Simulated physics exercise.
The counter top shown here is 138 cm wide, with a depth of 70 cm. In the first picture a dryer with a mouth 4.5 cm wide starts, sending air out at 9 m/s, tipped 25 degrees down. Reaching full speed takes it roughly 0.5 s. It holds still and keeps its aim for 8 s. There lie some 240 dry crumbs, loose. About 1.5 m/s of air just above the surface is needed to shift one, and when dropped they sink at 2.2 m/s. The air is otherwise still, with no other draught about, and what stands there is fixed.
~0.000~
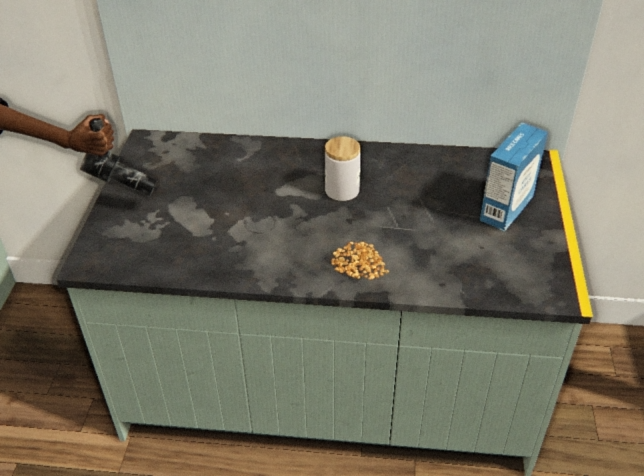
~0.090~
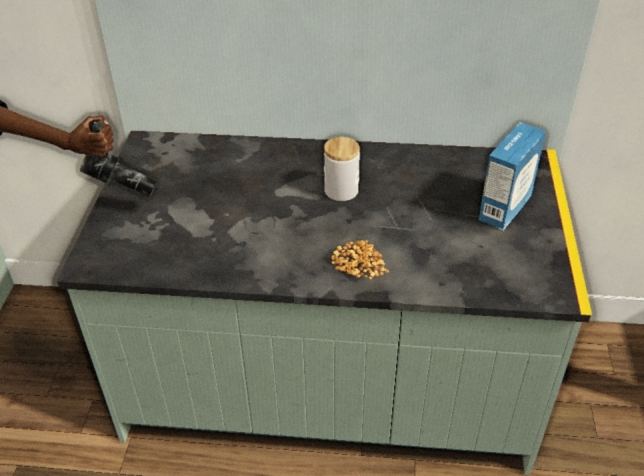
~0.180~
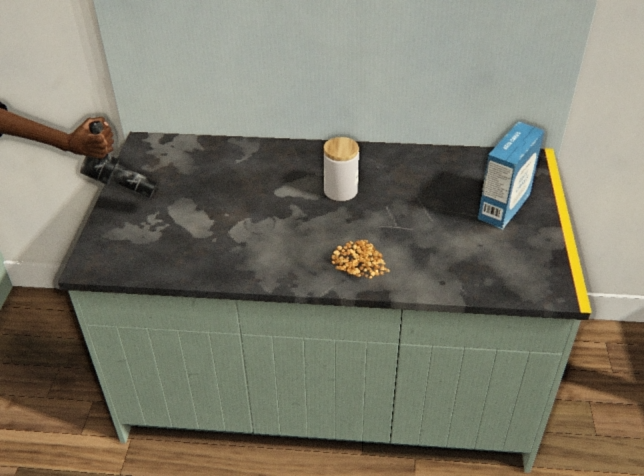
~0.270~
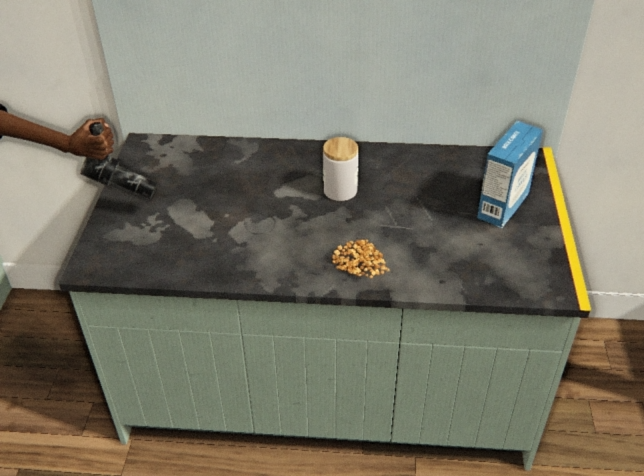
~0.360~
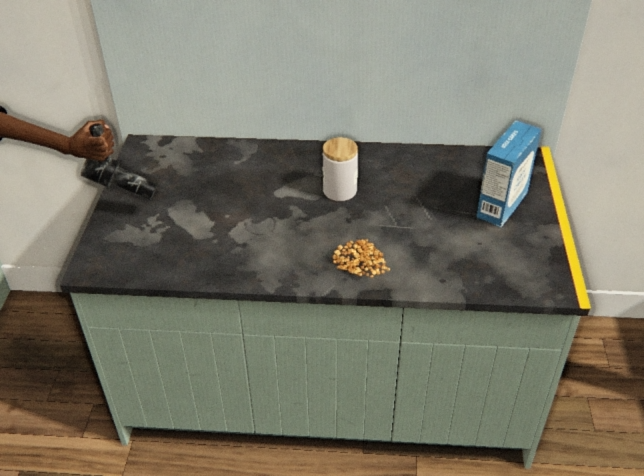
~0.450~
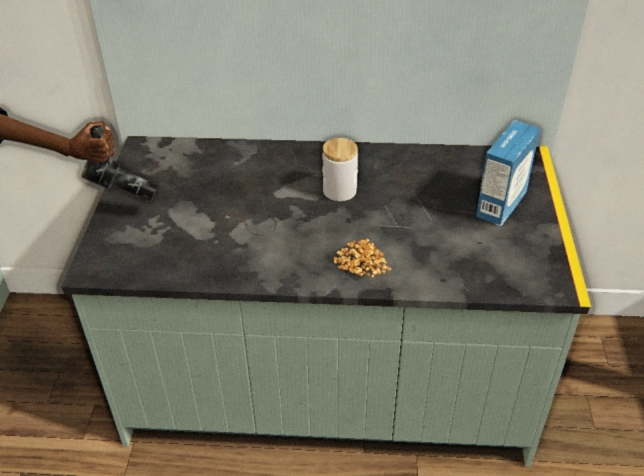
The footage shows a hand at the left holding a black dryer angled down over a dark mottled counter with a heap of golden crumbs, a lidded white jar and a blue carton, while nothing visibly moves except a slight shift in the view.
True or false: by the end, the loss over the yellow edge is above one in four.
True.
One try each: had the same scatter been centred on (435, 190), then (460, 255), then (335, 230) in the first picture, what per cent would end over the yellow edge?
Roughly 10 %, then 100 %, then 70 %.
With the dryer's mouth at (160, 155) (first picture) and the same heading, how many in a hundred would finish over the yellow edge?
Result: Approx. 5 %.
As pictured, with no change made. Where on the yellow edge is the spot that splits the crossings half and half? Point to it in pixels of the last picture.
I'd point to somewhere near (585, 286).
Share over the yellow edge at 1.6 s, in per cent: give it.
About 40 %.
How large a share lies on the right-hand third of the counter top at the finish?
Near 0 %.
After 1.6 s the count stands so, 38 % are over the yellow edge.
After 2.6 s the count stands so, 38 % are over the yellow edge.
After 4.4 s the count stands so, 38 % are over the yellow edge.
After 8.0 s, at the end, 38 % are over the yellow edge.
